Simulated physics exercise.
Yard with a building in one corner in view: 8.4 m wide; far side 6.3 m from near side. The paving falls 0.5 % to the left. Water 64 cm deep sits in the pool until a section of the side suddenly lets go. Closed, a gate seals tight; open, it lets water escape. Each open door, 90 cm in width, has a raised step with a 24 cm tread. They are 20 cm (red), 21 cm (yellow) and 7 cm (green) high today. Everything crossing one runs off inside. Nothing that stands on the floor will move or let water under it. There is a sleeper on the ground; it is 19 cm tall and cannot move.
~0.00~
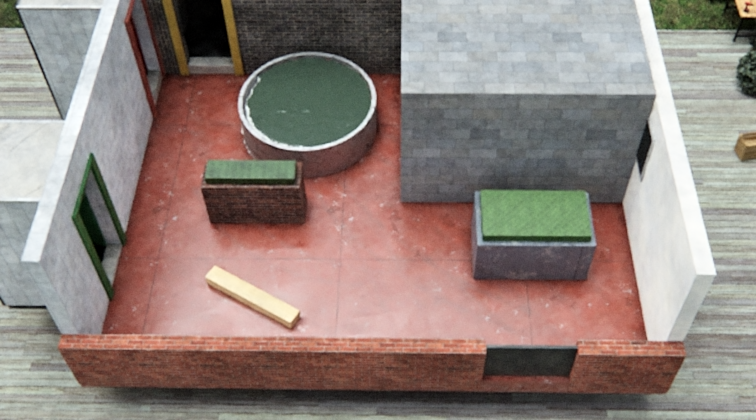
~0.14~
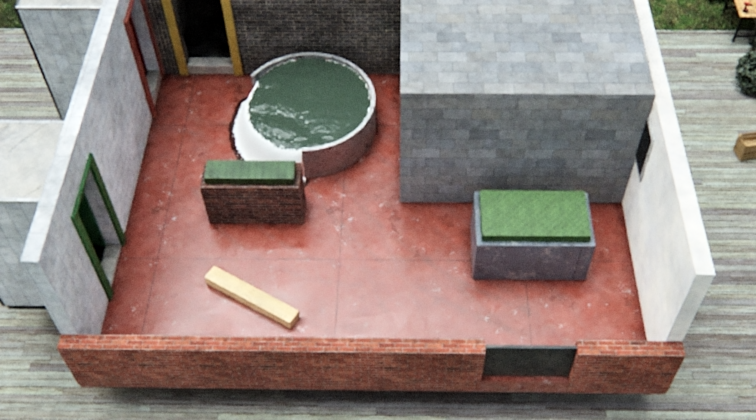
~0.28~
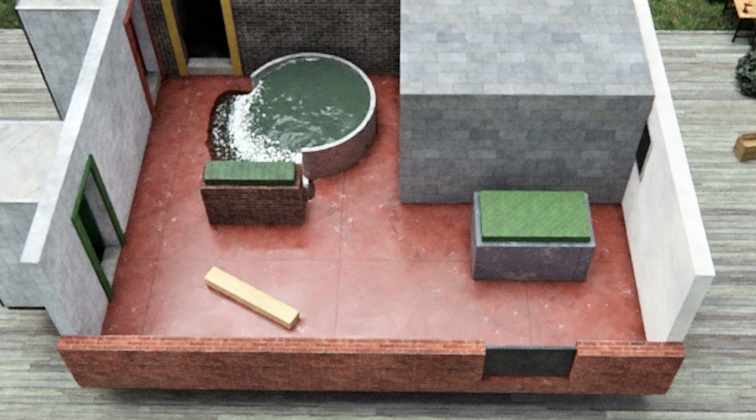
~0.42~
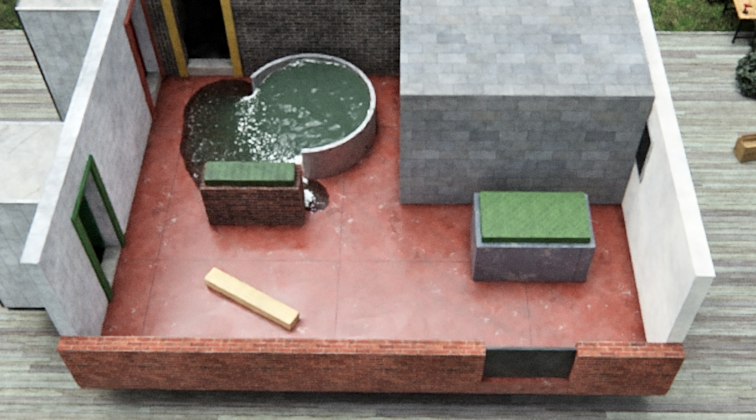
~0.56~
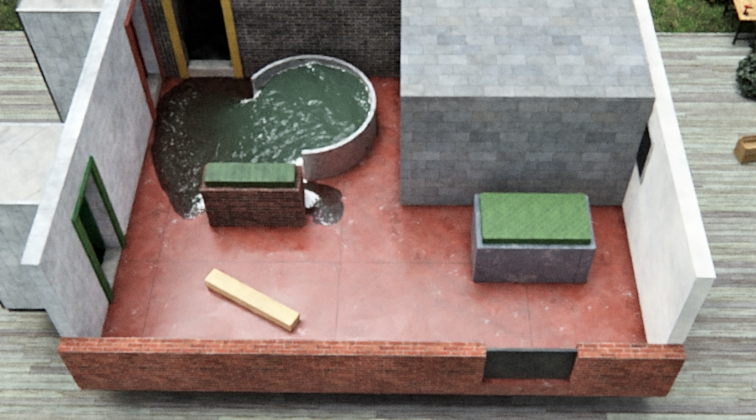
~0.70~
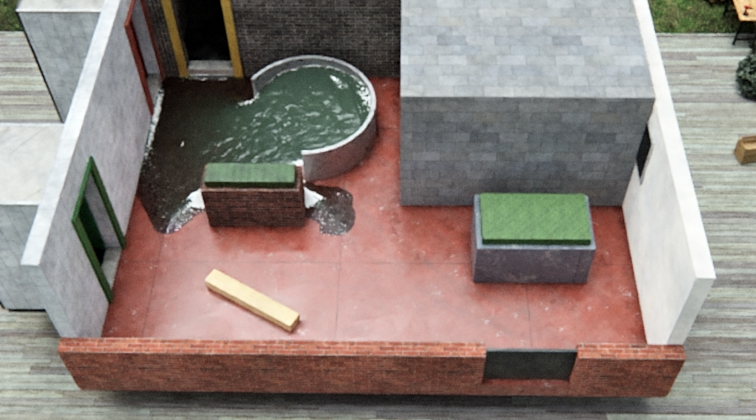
Dark green water bursts through the left side of a round pool in a red-paved yard, seen from high above and in front, with low brick in the foreground and pale walls at both sides. A green-topped brick block, a grey block building, another green-topped block and a pale beam stand or lie around. The water foams out leftward, spreads to the red door and streams around both ends of the brick block, while the camera stays still.
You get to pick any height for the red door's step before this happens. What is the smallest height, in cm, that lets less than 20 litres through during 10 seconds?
About 24 cm.
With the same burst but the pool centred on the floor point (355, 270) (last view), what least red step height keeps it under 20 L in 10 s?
About 12.5 cm.
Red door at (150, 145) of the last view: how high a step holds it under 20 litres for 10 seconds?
Around 33 cm would do it.
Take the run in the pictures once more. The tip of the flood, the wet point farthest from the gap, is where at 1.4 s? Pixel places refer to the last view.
Near pixel (109, 305).
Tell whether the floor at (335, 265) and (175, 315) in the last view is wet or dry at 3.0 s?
Untouched, awash.
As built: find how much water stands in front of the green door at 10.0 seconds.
Some 11.0 centimetres.
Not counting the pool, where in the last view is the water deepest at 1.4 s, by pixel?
At about (142, 168).
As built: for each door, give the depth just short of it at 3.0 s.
Door by door in cm - red 25, yellow 25, green 11.
After 1.4 s water covers 25 % of the floor, deepest (57 cm) near (142, 168); 29 cm at the red door, 8 litres in over its 20 cm step.
After 3.0 s water covers 50 % of the floor, deepest (33 cm) near (163, 83); 25 cm at the red door, 37 litres in over its 20 cm step.
After 10.0 s water covers 95 % of the floor, deepest (13 cm) near (512, 370); 6 cm at the red door, 53 litres in over its 20 cm step.
At the red door as built, the water arrived by 0.7 s and peaked near 29 cm at 1.4 s.
With a step of 19 cm, 67 litres would have come in within the 10 s; with 26 cm, 11 litres. So under 20 litres takes about 24 cm.
